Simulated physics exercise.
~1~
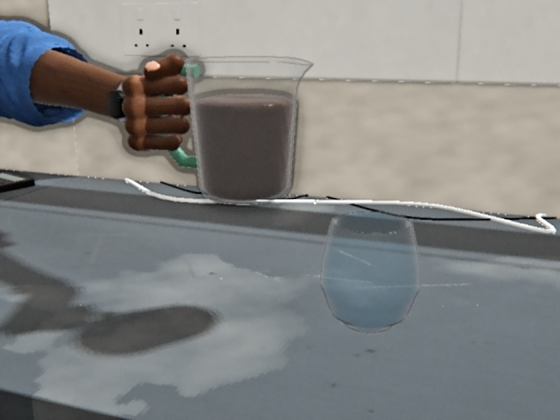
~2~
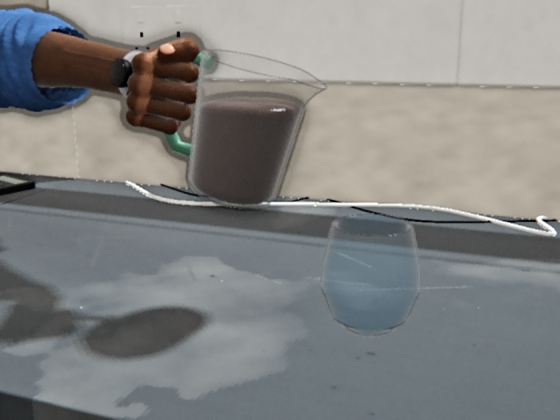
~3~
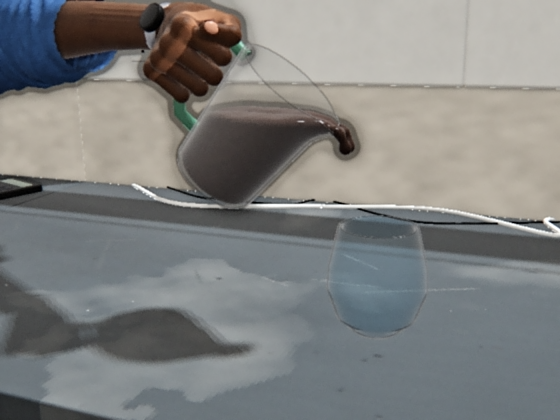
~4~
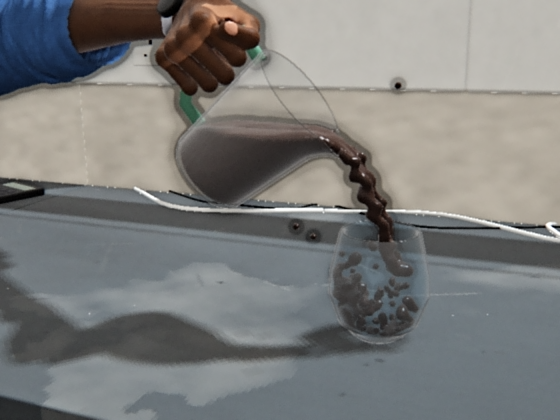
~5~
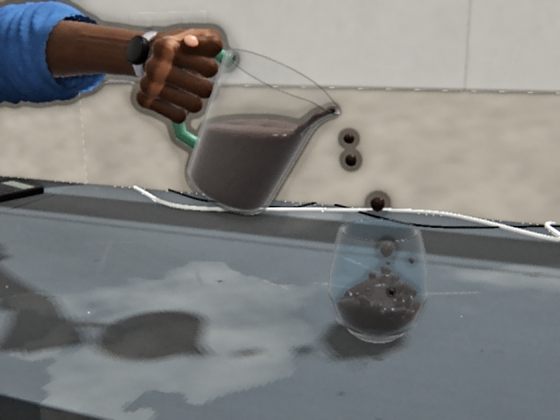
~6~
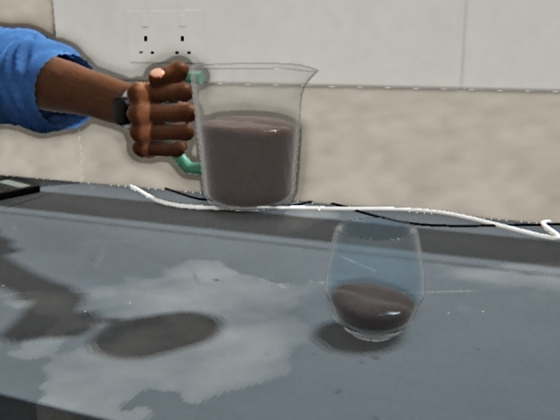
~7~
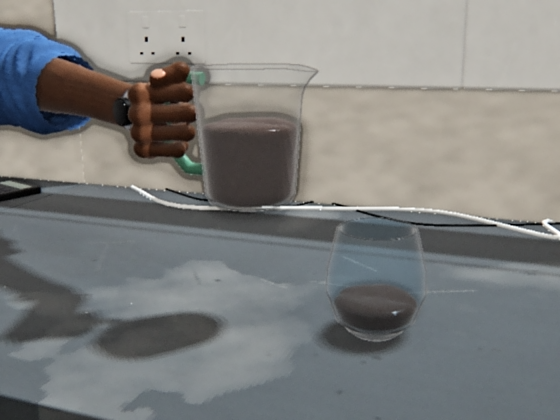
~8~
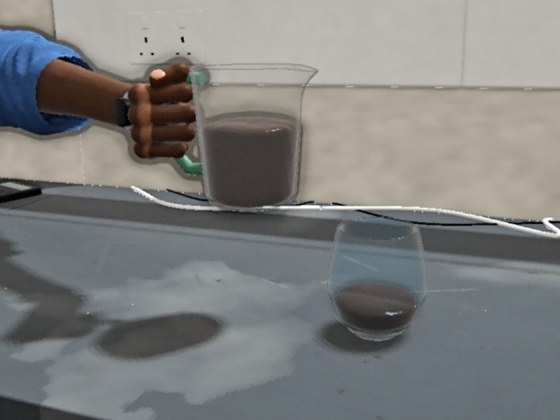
On a grey worktop with cloudy pale patches, seen from the front by a slightly swaying camera, a hand in a blue sleeve and dark wristwatch holds a clear jug with a green handle at the left. The jug holds dark brown coffee, and an empty stemless wine glass stands to the right, near a white cable. The jug tips steadily to the right until coffee runs from its spout in a thin twisting stream into the glass. It then swings back, and a few last drops fall. Finally the jug is upright, still more than half full, and the glass holds a shallow pool of coffee.
